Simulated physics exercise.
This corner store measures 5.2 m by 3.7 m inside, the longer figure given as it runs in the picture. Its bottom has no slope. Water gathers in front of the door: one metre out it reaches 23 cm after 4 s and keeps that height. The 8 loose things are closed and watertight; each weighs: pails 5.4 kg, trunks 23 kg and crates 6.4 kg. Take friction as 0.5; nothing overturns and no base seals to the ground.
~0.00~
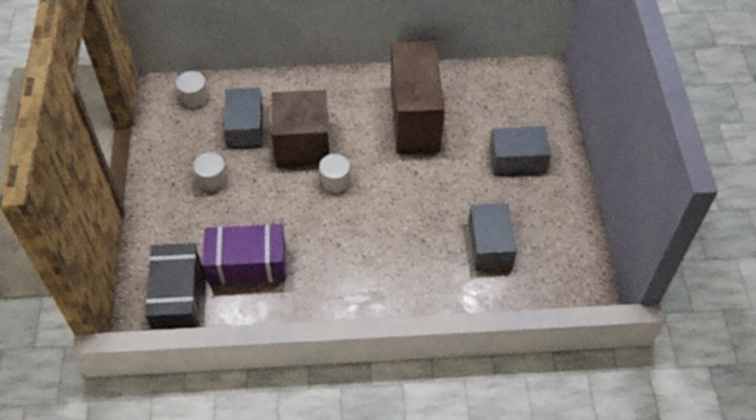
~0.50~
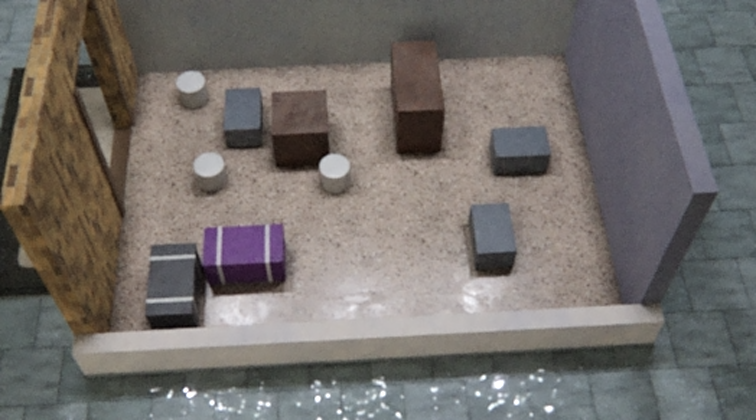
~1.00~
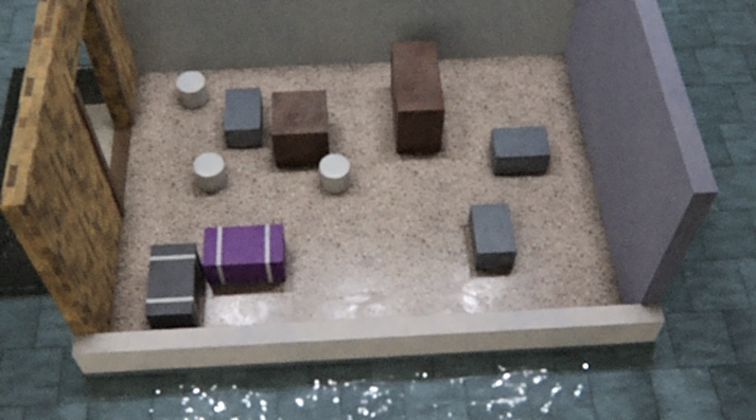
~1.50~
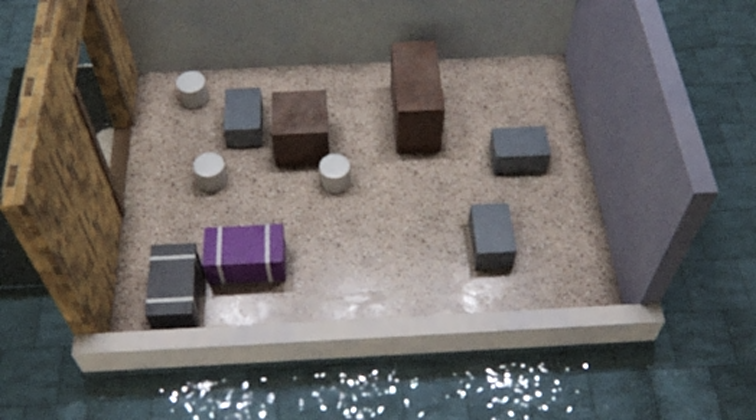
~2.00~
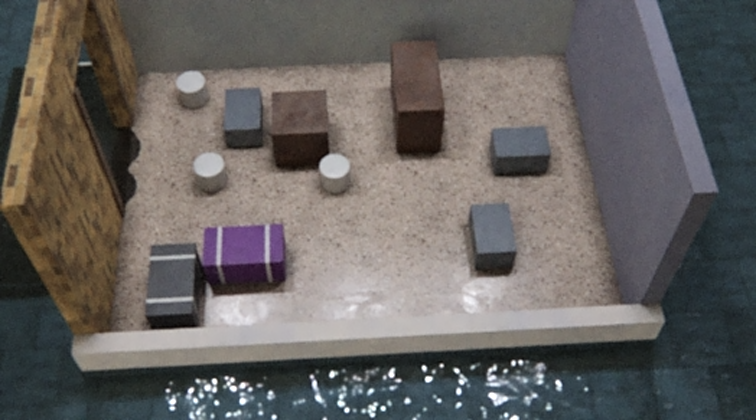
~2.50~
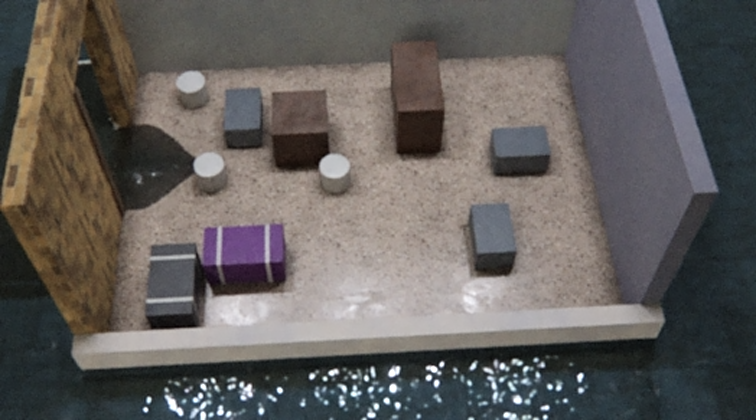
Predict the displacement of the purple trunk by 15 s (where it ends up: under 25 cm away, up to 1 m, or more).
The purple trunk moves a short way.
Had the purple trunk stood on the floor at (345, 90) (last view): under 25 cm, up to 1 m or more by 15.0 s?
It gets carried off.
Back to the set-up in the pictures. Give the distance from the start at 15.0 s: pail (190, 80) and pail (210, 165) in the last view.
In turn: 50 cm, 400 cm.
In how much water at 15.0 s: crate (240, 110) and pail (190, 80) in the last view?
About 10 and 9 cm.
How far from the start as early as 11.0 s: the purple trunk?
Roughly 30 cm by then.
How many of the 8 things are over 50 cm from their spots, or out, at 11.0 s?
I count 5.
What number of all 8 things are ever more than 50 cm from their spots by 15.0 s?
6 of them.
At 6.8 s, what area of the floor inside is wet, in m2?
Some 15 m2.
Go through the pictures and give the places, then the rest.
The first picture shows the purple trunk at (243, 245) rests on the ground; water covers 0.0 m2; 0 of 8 have shifted.
The second picture shows the purple trunk at (243, 245), on the bottom; 0.0 m2 under water; 0 of 8 have shifted.
The third picture shows the purple trunk at (243, 245) rests on the ground; water covers 0.0 m2; 0 of 8 have shifted.
The fourth picture shows the purple trunk at (243, 245), on the bottom; 0.0 m2 under water; 0 of 8 have shifted.
The fifth picture shows the purple trunk at (243, 245), on the bottom; water covers 0.0 m2; 0 of 8 have shifted.
The sixth picture shows the purple trunk at (243, 245) rests on the ground; water covers 0.6 m2; 0 of 8 have shifted.
After 3.5 s the purple trunk is near (243, 245), 0.0 m from its start, aground; 0 afloat.
After 6.8 s the purple trunk is near (244, 248), 0.0 m from its start, aground; 1 afloat.
After 11.0 s the purple trunk is near (248, 273), 0.3 m from its start, aground; 6 afloat.
After 15.0 s the purple trunk is near (204, 247), 0.4 m from its start, afloat; 8 afloat.
